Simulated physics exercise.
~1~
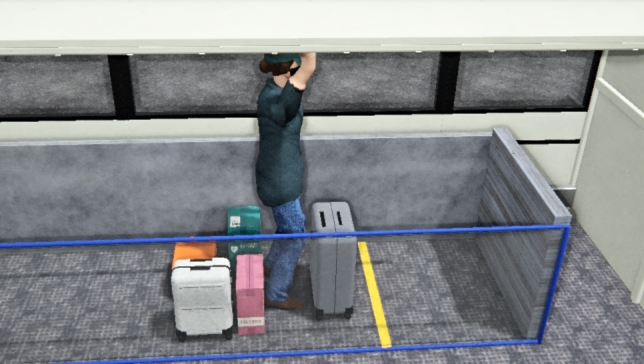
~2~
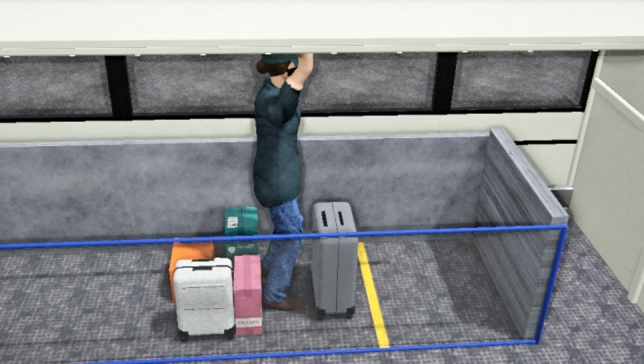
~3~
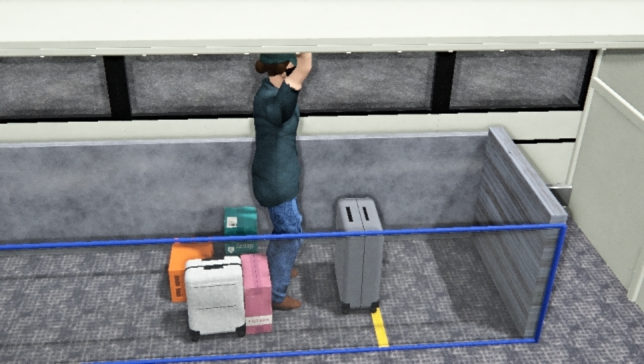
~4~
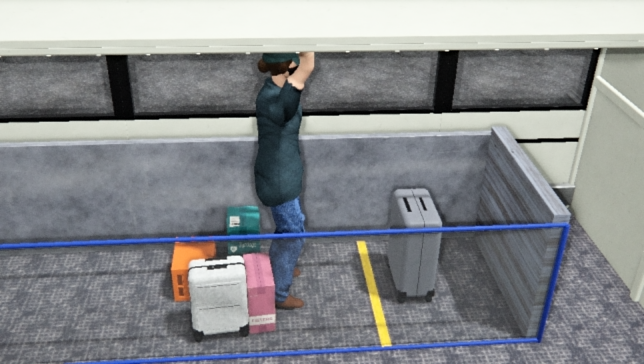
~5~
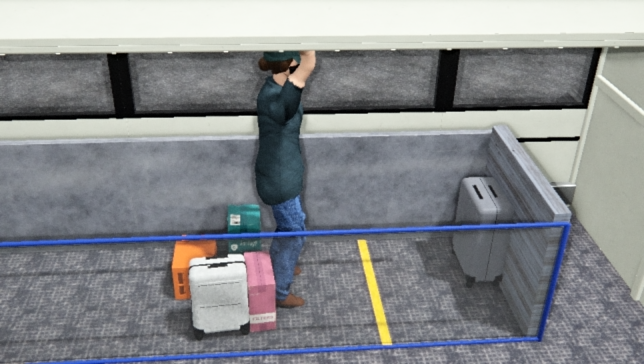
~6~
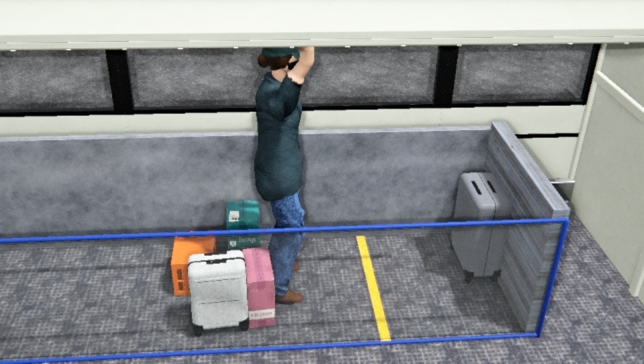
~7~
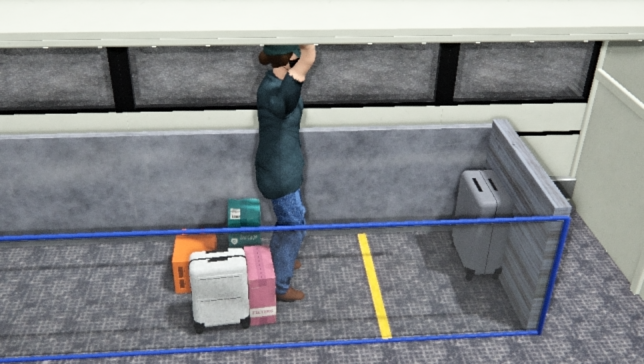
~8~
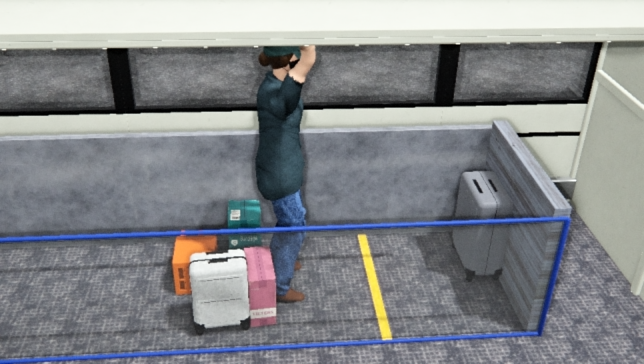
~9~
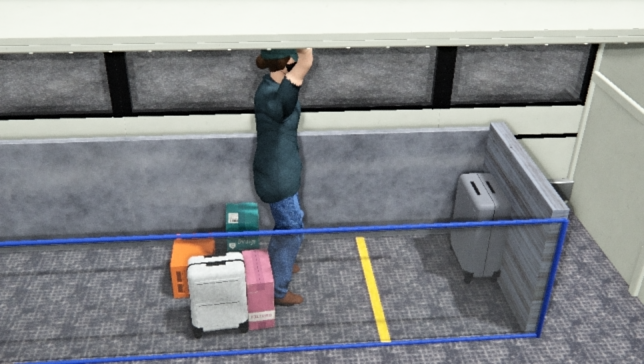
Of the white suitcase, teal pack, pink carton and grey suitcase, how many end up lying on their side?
None of them end up on their side; all four are still upright at the end.
